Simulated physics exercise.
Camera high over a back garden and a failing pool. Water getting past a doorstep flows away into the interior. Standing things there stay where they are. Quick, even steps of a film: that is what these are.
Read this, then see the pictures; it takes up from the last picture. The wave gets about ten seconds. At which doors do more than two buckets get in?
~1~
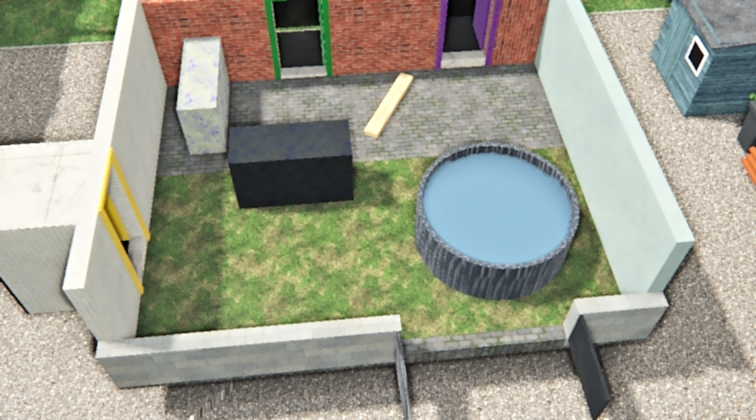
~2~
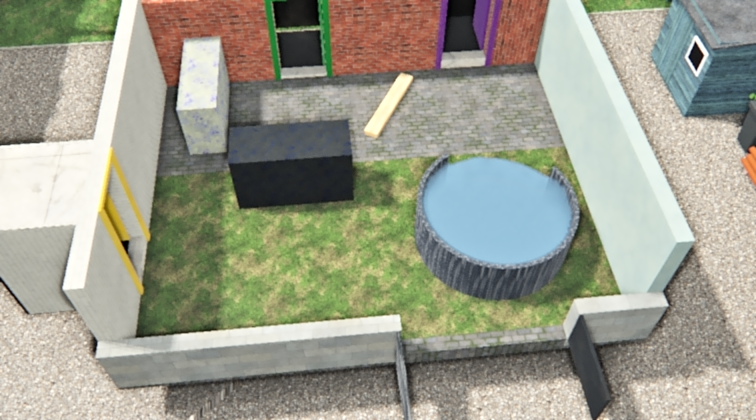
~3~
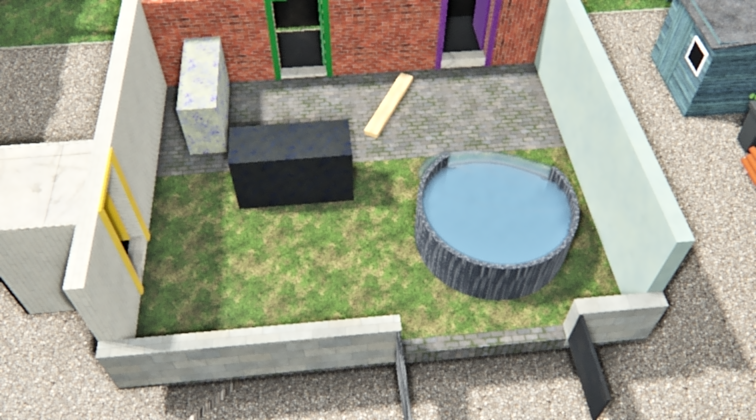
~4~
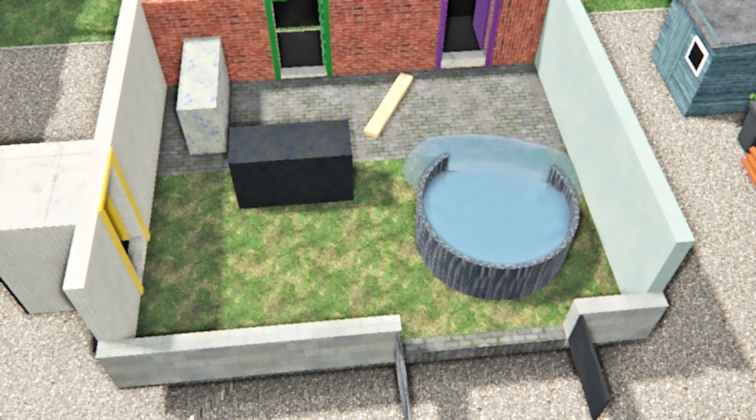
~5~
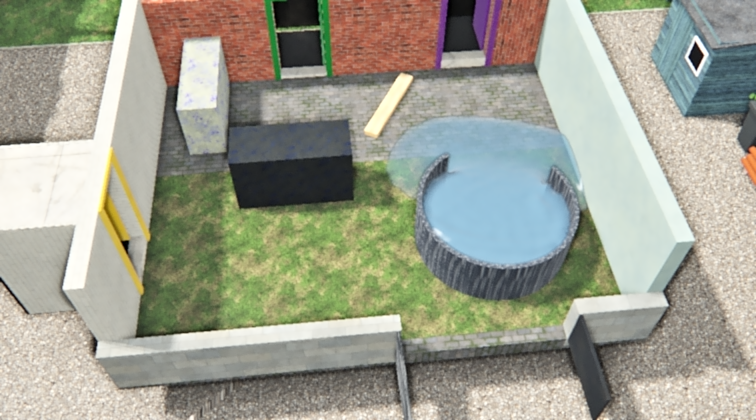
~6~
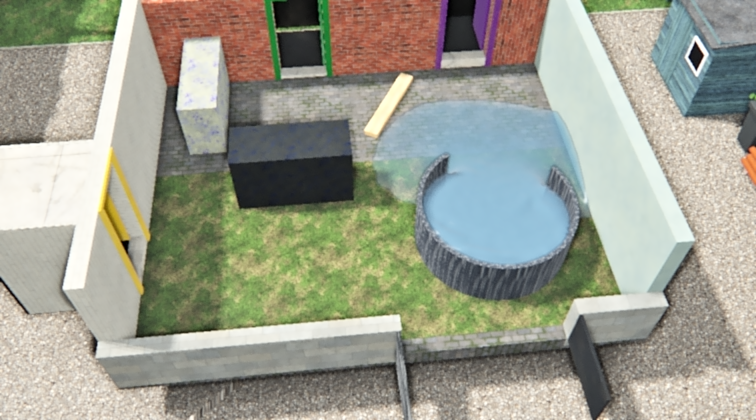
Result: The yellow door never exceeds two buckets; the green door exceeds two buckets; the purple door exceeds two buckets.
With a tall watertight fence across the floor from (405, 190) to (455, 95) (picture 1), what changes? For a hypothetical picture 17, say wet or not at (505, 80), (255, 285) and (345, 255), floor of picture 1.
Soaked, untouched, untouched.
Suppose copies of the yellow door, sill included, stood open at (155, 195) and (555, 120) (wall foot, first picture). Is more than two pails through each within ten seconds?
First falls short, then tops the limit.
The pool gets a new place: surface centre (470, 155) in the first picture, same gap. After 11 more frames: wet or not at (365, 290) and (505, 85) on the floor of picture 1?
Spared, soaked.
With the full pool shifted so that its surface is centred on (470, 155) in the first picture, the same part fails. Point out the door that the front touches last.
I'd pick the door marked yellow.
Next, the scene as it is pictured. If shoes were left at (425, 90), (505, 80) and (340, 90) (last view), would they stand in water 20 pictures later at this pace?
First spot inundated, second inundated, third inundated.
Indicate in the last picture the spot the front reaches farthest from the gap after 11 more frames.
Roughly at (296, 83).
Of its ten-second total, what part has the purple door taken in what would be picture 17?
Close to 40 %.
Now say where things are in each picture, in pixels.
The round tank at (497, 204) is whole and still, in the first picture.
Water pours out on the round tank's far side and has run to a hidden place, in the second picture.
The front is at (423, 173), out from the gap on the round tank's far side, in the third picture.
Water pours out on the round tank's far side and has run to (405, 169), in the fourth picture.
The front is at (409, 132), out from the gap on the round tank's far side, in the fifth picture.
Water pours out on the round tank's far side and has run to (417, 109), in the sixth picture.
A moment on, water covers 35 % of the floor; the yellow door not reached, the green door not reached, the purple door under two buckets in.
Next, water covers 40 % of the floor; the yellow door not reached, the green door wet at the sill, nothing in, the purple door far over two buckets in.
Then, water covers 50 % of the floor; the yellow door not reached, the green door wet at the sill, nothing in, the purple door far over two buckets in.
Later, water covers 75 % of the floor; the yellow door not reached, the green door under two buckets in, the purple door far over two buckets in.
In the end, water covers 100 % of the floor; the yellow door wet at the sill, nothing in, the green door over two buckets in, the purple door far over two buckets in.
